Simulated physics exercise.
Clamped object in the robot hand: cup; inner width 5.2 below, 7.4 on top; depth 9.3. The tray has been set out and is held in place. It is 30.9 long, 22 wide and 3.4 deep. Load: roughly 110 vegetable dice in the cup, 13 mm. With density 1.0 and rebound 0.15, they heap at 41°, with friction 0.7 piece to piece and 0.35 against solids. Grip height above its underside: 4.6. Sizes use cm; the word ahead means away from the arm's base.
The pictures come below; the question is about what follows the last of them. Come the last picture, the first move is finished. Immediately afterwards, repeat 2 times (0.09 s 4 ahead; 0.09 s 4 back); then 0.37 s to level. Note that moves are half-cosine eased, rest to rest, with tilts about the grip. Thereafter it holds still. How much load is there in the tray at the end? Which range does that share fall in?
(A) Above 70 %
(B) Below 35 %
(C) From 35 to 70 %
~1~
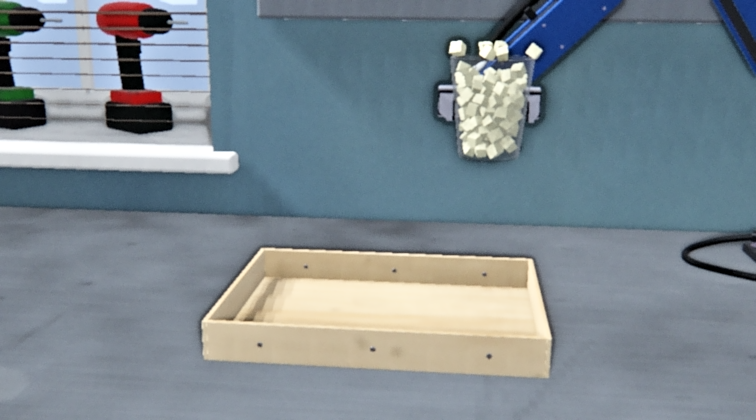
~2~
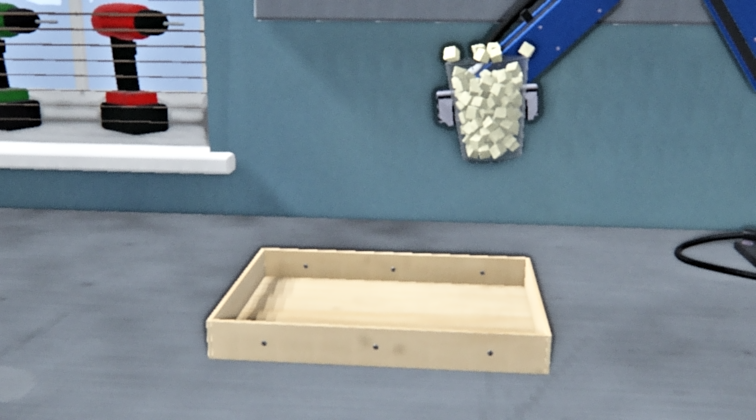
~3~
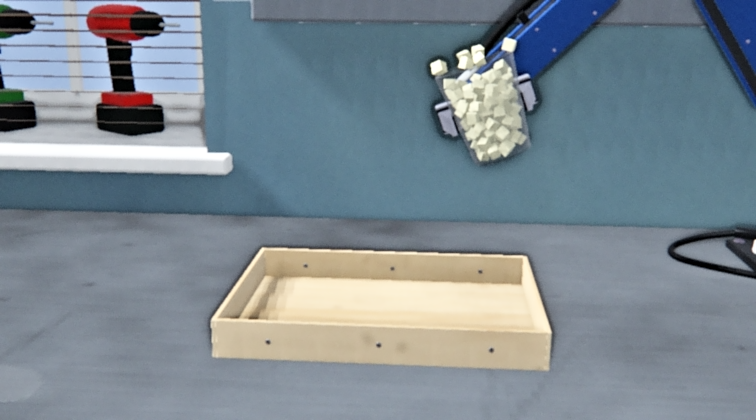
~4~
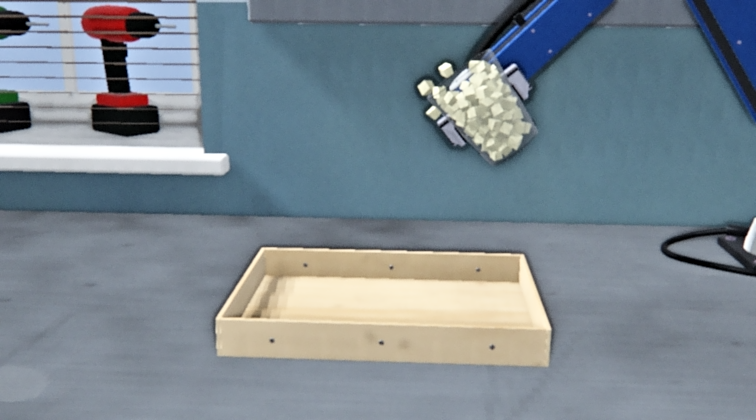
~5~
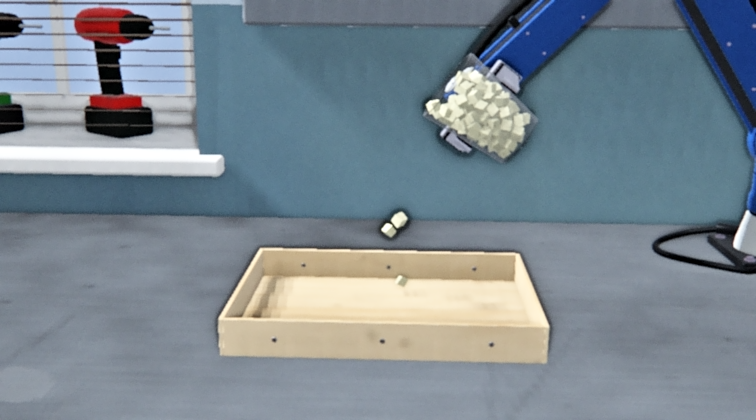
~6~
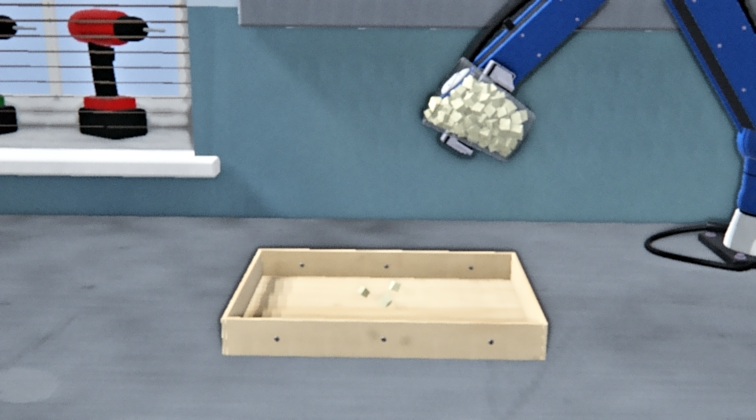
Answer: C.
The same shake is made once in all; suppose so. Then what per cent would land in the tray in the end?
My guess is near 30 per cent.
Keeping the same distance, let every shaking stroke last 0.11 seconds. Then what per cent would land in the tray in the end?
That would give around 30 per cent.
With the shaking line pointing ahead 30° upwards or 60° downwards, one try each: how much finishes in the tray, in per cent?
You'd get some 60 per cent with the first setting and some 10 per cent with the second.
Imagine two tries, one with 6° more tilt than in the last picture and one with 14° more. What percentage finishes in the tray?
Estimates: 55 % then 75 %.
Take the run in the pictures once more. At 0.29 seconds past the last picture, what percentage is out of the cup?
Roughly 25 percent up to then.
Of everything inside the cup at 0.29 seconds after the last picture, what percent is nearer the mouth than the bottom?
I'd guess about 65 percent of it.
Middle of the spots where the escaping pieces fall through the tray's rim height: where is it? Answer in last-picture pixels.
They come through centred close to (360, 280).
Then, 0.29 s on, tilted 59° forward, highest piece 25 above the table; 82 in the cup, 8 in the tray, 18 in flight or on a rim.
Then, 0.58 s on, tilted 20° forward, highest piece 26 above the table; 61 in the cup, 45 in the tray, 2 in flight or on a rim.
Then, 0.93 s on, level, highest piece 27 above the table; 61 in the cup, 47 in the tray.
Then, 1.98 s on, level, highest piece 27 above the table; 61 in the cup, 47 in the tray.
In the end, 61 in the cup, 47 in the tray. That is 44 % in the tray.
